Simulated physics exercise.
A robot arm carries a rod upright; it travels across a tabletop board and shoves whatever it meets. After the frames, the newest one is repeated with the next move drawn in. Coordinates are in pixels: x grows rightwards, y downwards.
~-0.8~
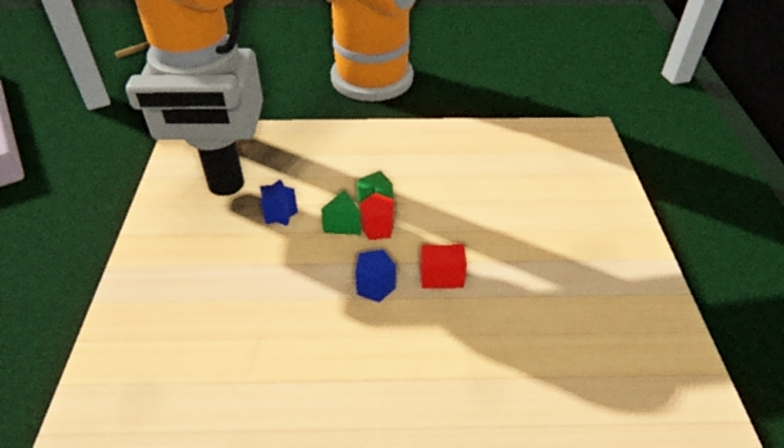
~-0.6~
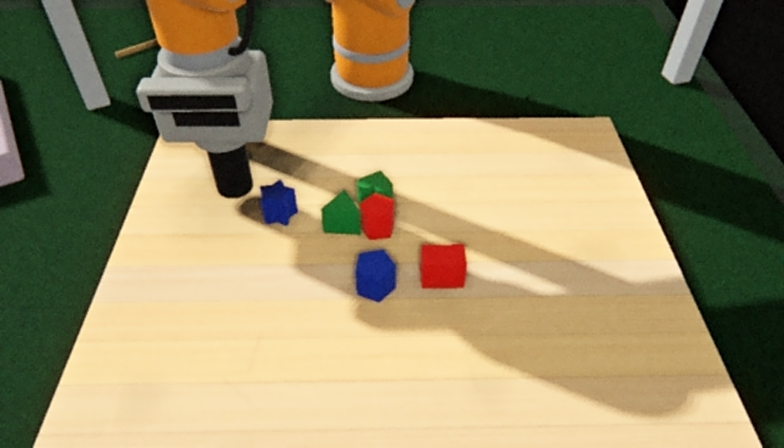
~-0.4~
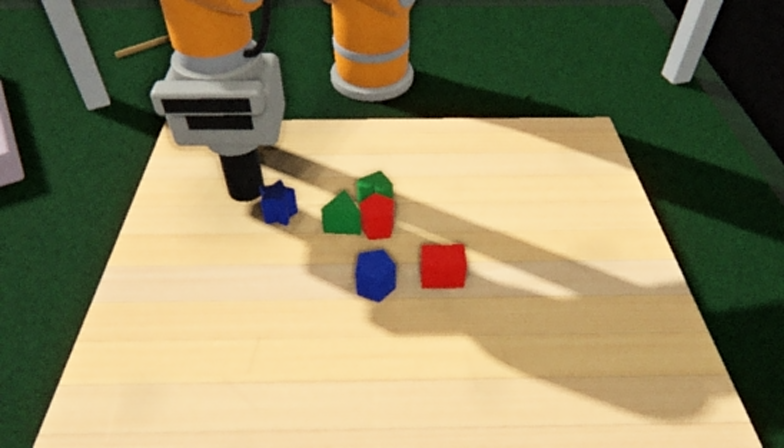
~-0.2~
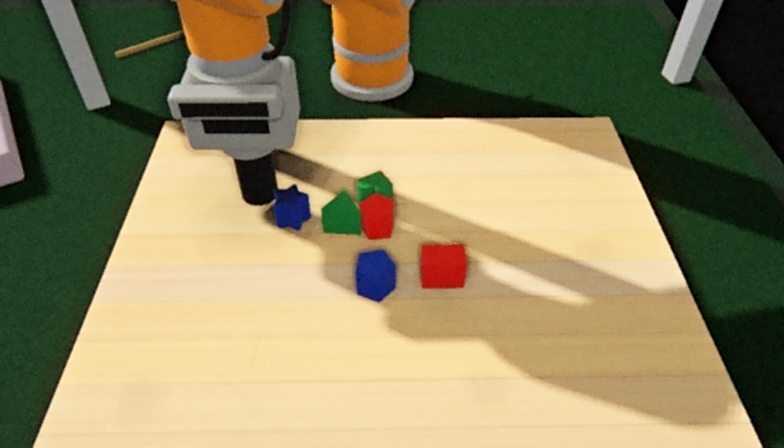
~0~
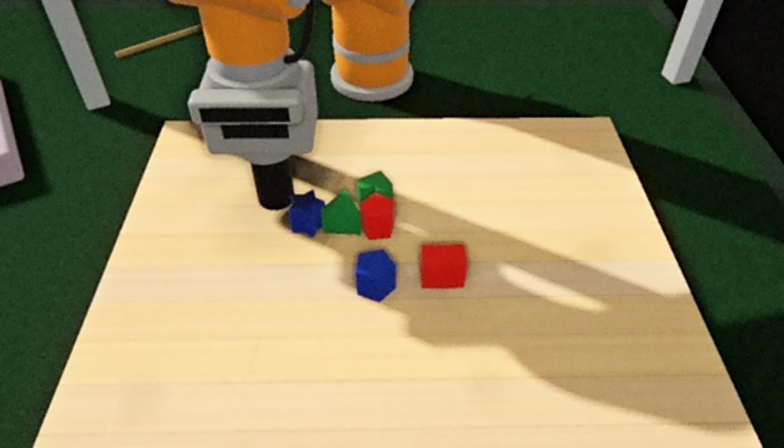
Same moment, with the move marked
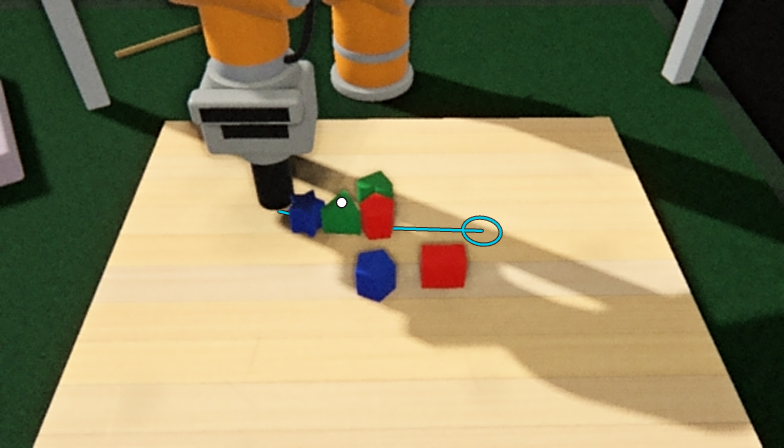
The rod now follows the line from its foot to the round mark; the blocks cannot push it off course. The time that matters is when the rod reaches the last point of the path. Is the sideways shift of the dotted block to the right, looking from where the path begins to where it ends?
Answer: Yes.
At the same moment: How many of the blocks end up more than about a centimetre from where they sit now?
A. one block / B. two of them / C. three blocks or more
Choice C: Three blocks or more.
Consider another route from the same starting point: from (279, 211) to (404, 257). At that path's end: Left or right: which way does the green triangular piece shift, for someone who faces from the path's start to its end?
Facing the way the path runs, start to end, you'll find the green triangular piece has shifted right.
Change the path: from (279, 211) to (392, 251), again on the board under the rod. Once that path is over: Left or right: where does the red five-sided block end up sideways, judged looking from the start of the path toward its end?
The shift is leftward.
Path on the board, from (279, 211) by way of (377, 228) to (482, 231); the dot is on the green triangular piece.
The first path, step by step. One third of the way, rod (344, 212); blue star (350, 223), turned 75° clockwise; green triangular piece (381, 230), turned 20° anticlockwise; red five-sided block (384, 204), turned 20° anticlockwise.
Two thirds of the way, rod (414, 216); blue star (357, 227), turned 110° clockwise; green triangular piece (387, 234), turned 30° anticlockwise; red five-sided block (449, 206), turned 45° anticlockwise.
At the end, rod (484, 218); blue star (357, 227), turned 110° clockwise; green triangular piece (387, 234), turned 30° anticlockwise; green heart-shaped block in place; red five-sided block (521, 207), turned 45° anticlockwise.
